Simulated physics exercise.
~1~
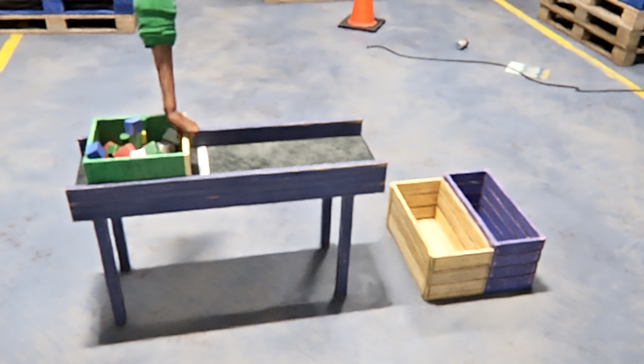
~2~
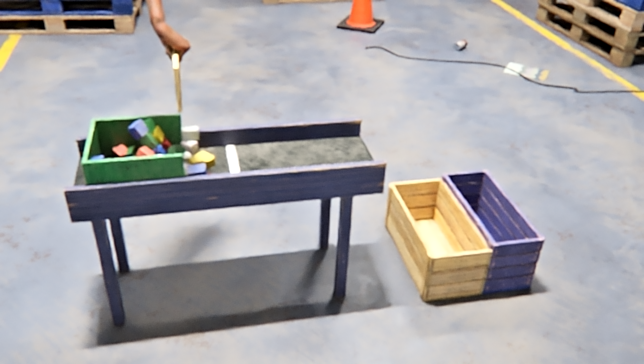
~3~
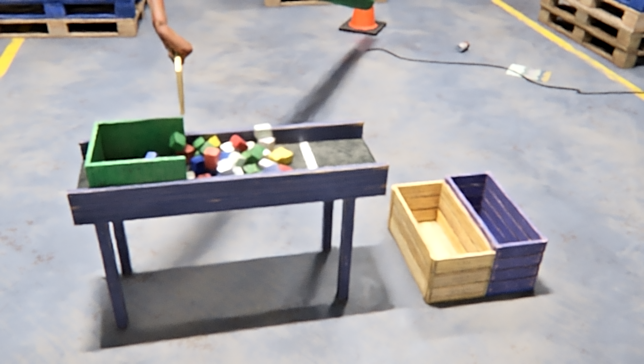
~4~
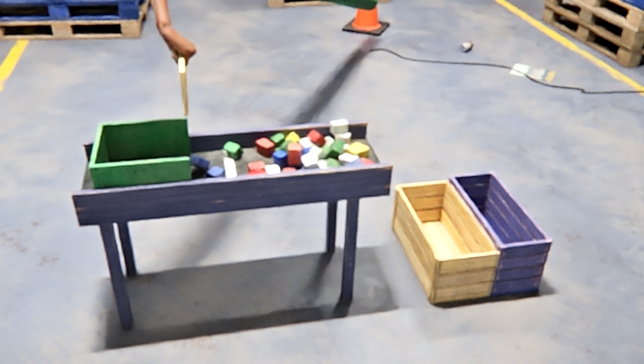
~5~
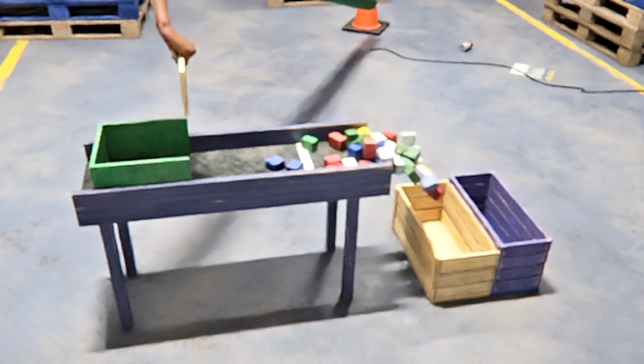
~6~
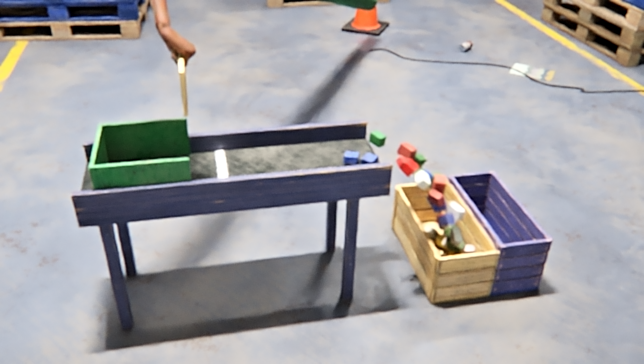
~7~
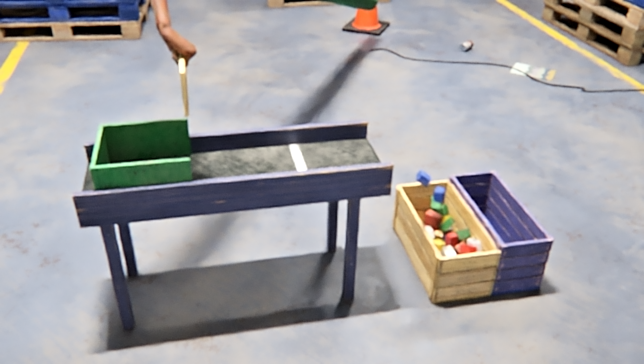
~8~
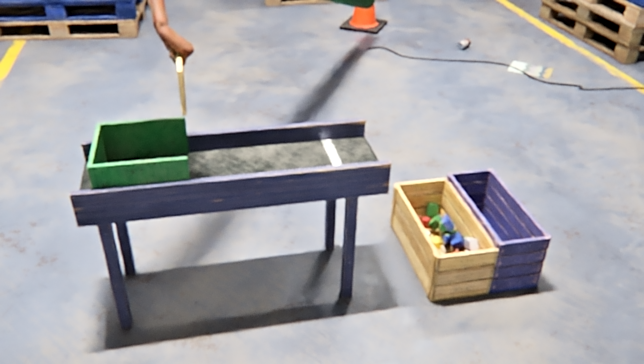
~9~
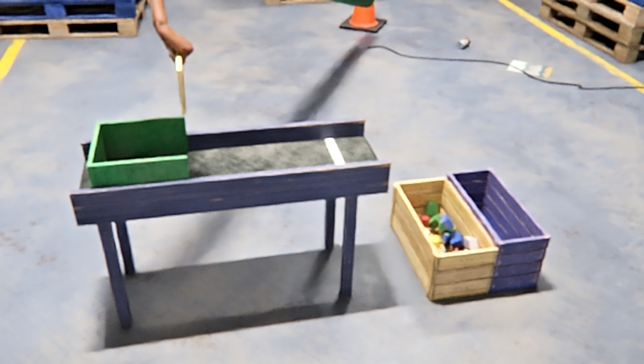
The clip opens on a green pen of colourful toy bricks at the left end of a low belt table, with a hand reaching down to the gate at its side. The hand lifts the gate and holds it up, and the bricks begin sliding out to the right on the belt. They spread into a loose cluster and travel to the far end, where they tumble off in a stream. The bricks drop into the nearer wooden bin, a few blue ones coming last. At the end they lie settled there, while the blue tote beyond and the belt are empty.
